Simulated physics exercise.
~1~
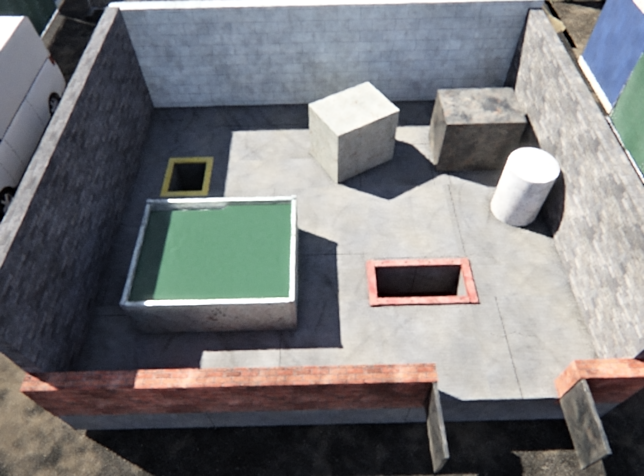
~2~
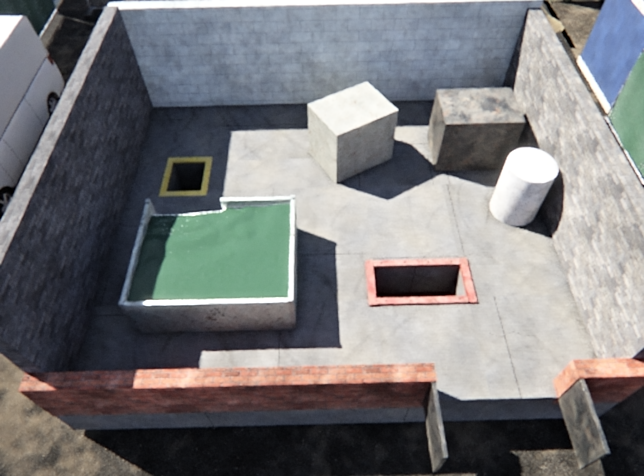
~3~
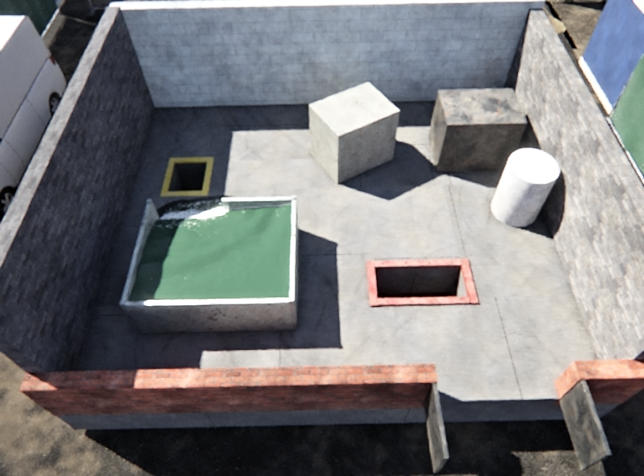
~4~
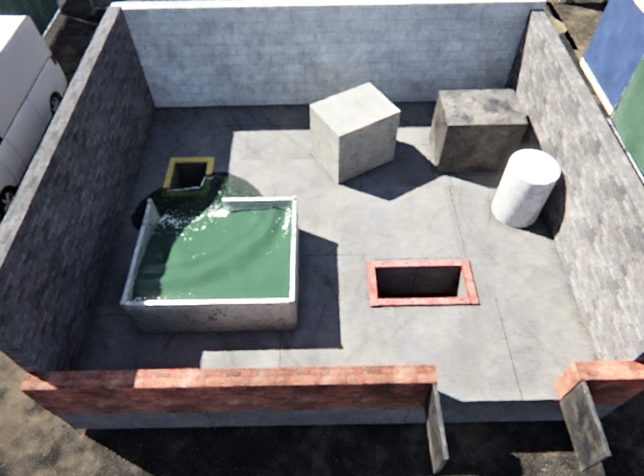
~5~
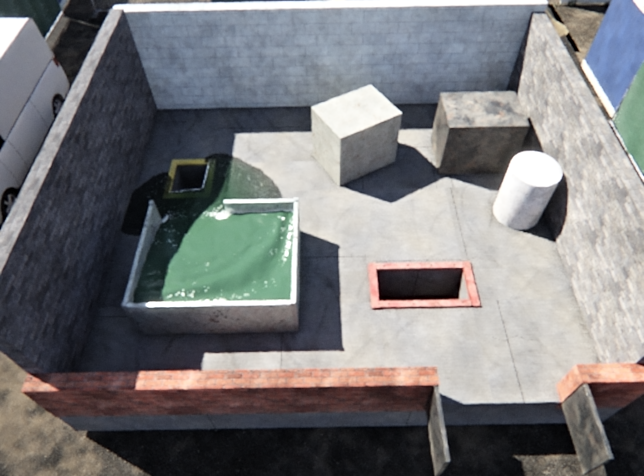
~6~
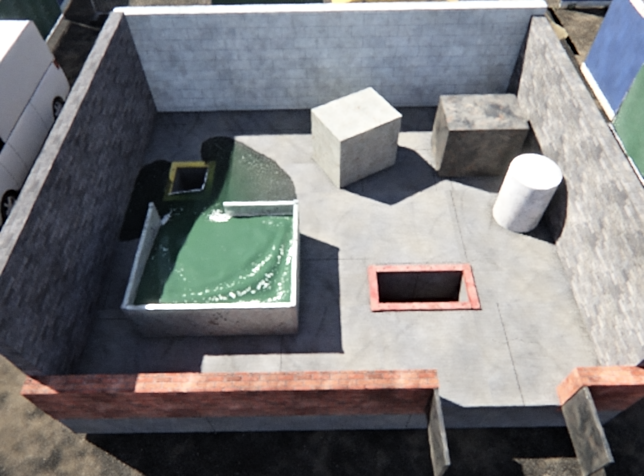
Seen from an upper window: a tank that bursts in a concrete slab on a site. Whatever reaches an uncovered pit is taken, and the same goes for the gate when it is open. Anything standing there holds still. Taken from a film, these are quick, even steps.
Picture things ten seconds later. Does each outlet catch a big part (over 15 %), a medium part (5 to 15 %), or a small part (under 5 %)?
Parts caught - gate: A small part; yellow pit: A big part; red pit: A small part.
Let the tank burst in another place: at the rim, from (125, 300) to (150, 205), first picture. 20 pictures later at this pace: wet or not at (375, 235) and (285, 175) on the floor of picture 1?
The first ends up unsoaked, the second ends up unsoaked.
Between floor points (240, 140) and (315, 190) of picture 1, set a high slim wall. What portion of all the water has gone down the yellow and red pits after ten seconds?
Shares in percent - yellow: 50; red: 0.
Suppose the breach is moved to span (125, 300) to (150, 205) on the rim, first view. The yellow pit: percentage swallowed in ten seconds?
Near 20 per cent for yellow.
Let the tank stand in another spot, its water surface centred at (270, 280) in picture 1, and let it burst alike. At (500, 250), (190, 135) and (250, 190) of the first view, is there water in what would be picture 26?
Going through the three spots, I'd say high and dry, swamped, swamped.
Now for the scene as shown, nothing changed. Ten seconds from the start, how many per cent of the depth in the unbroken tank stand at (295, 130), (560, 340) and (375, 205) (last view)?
I'd put them at close to 8 per cent, then 2 per cent, then 4 per cent.
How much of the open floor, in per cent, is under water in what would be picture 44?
That works out at 50 %.
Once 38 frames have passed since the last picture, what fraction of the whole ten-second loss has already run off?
Estimate: 80 %.
A moment on, water covers 25 % of the floor; the gate 0 %, the yellow pit 10 %, the red pit 0 %.
Next, water covers 25 % of the floor; the gate 0 %, the yellow pit 18 %, the red pit 0 %.
Then, water covers 40 % of the floor; the gate 0 %, the yellow pit 26 %, the red pit 0 %.
Later, water covers 50 % of the floor; the gate 0 %, the yellow pit 36 %, the red pit 0 %.
In the end, water covers 75 % of the floor; the gate 0 %, the yellow pit 43 %, the red pit 0 %.
